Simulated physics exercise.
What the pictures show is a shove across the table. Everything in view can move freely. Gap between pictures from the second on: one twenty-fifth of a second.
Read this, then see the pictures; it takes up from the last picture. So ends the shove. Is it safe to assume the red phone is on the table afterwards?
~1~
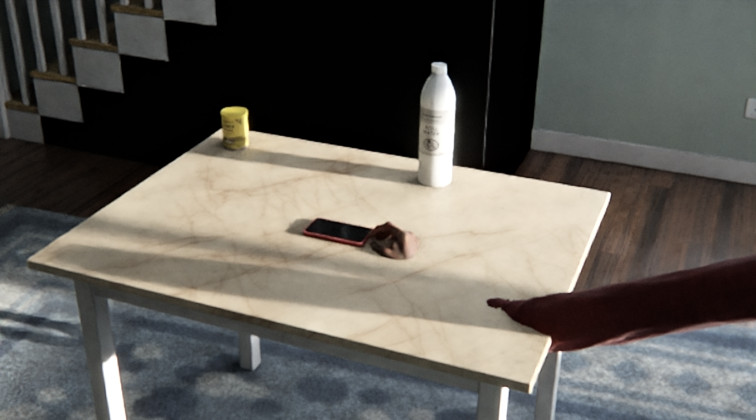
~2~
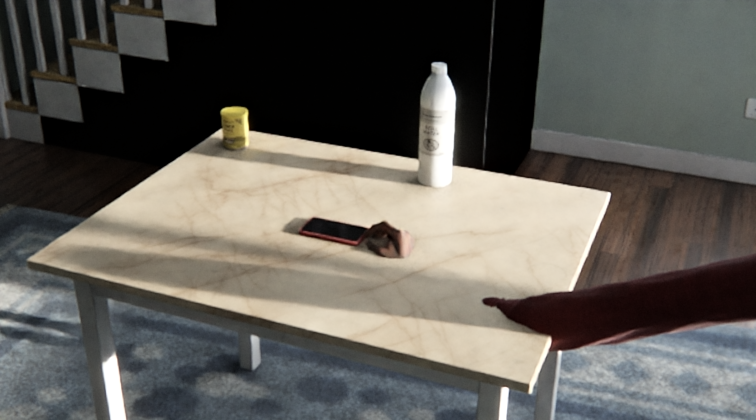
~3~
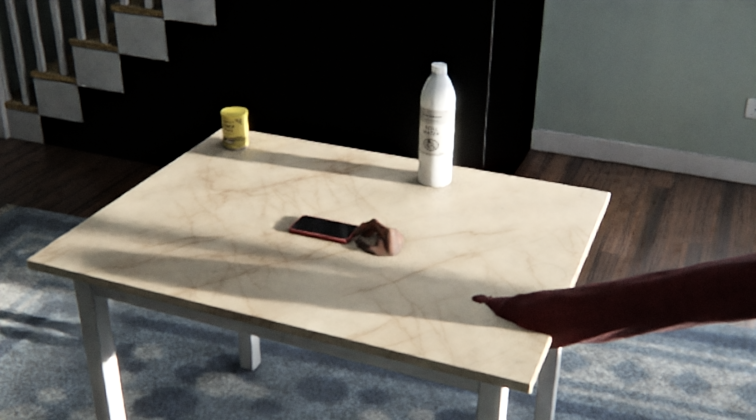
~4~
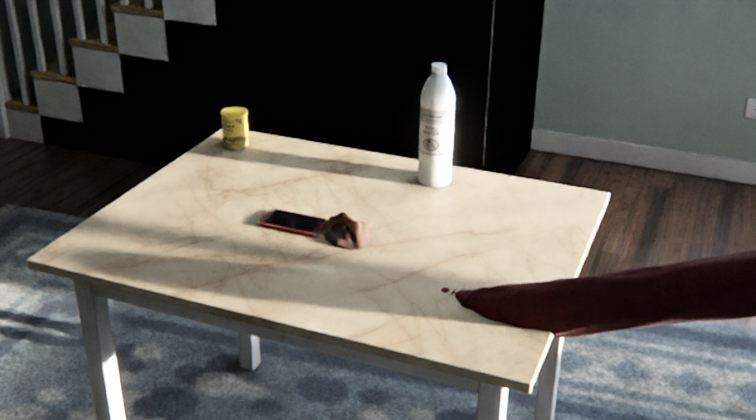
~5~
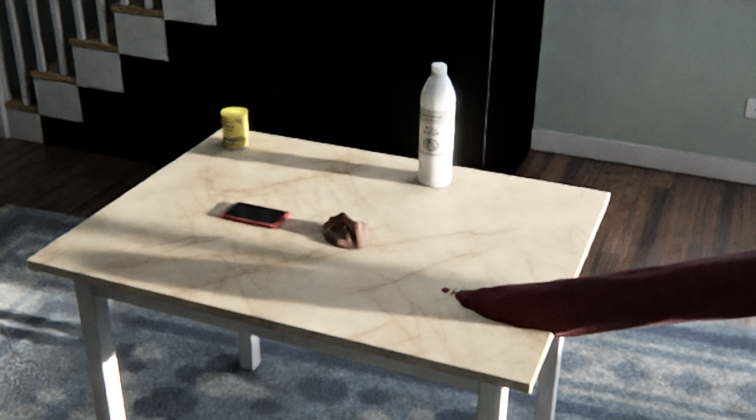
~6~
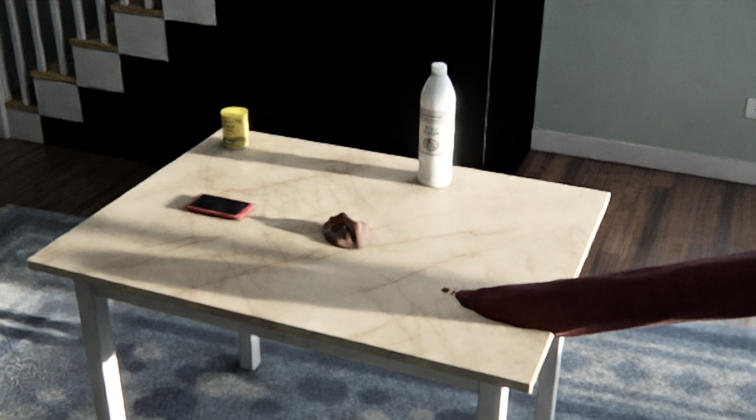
No, it leaves the table.
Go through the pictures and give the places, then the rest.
Under the hand; red phone (339, 232), in the first picture.
Under the hand; red phone (334, 231), in the second picture.
Under the hand; red phone (324, 229), in the third picture.
Red phone (294, 223), in the fourth picture.
Red phone (255, 215) moved about its own width, in the fifth picture.
Red phone (220, 206) moved about its own width, in the sixth picture.
Then, 0.10 s later than the last frame, red phone moved well along near (140, 190).
Then, 0.30 s later than the last frame, red phone now off the table.
Then, 0.40 s later than the last frame, things are still on the move.
Then, 0.50 s later than the last frame, as before.
When it is over, off the table, red phone.
